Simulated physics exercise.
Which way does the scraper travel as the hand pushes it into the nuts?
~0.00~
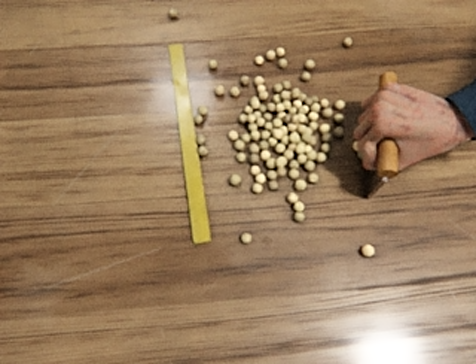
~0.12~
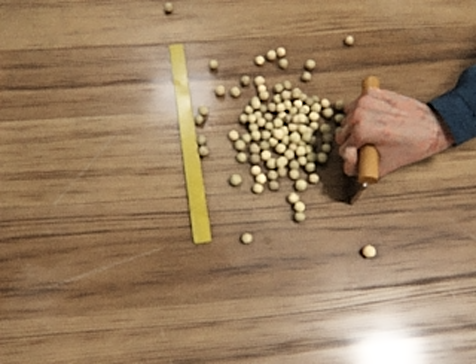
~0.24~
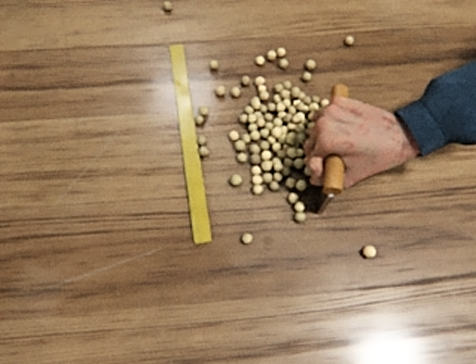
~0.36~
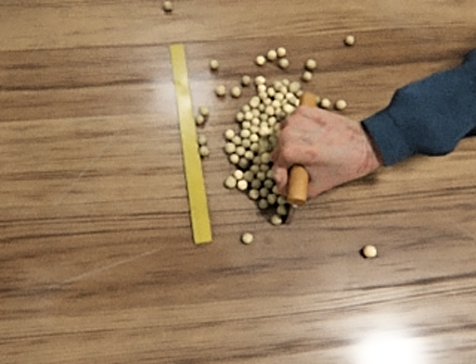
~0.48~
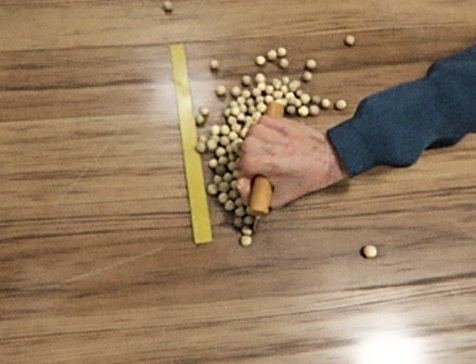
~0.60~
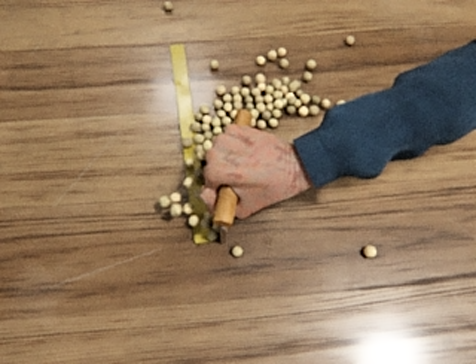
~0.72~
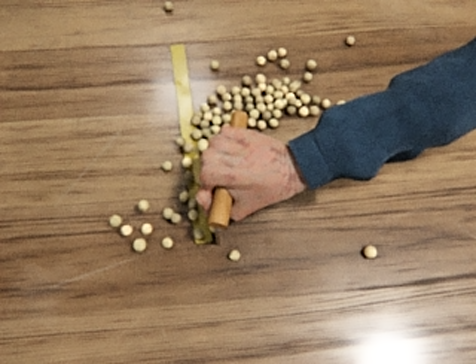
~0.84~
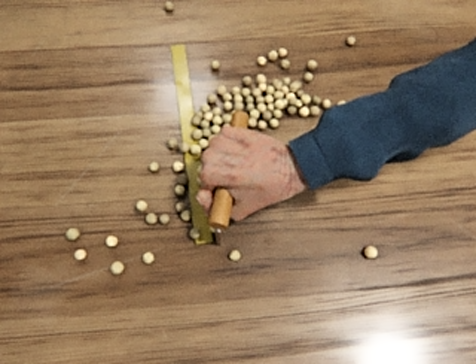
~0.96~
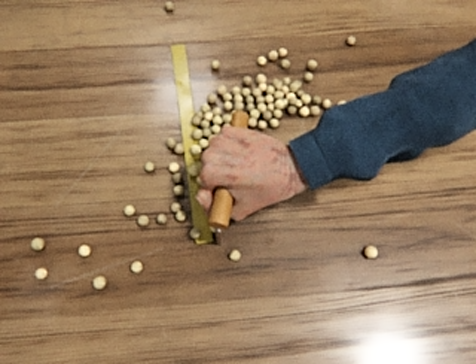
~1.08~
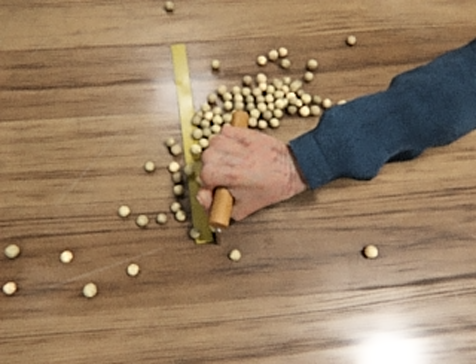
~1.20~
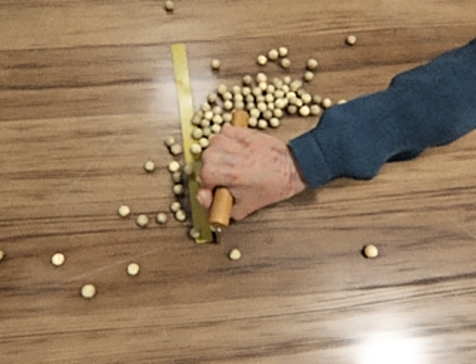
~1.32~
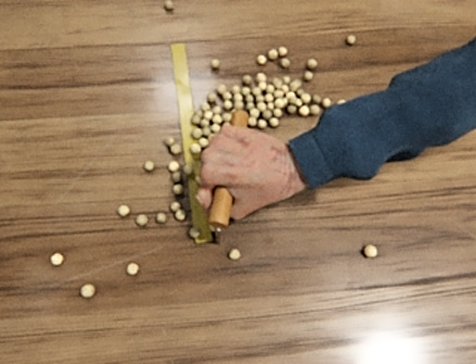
The scraper travels to the left, towards the yellow strip.
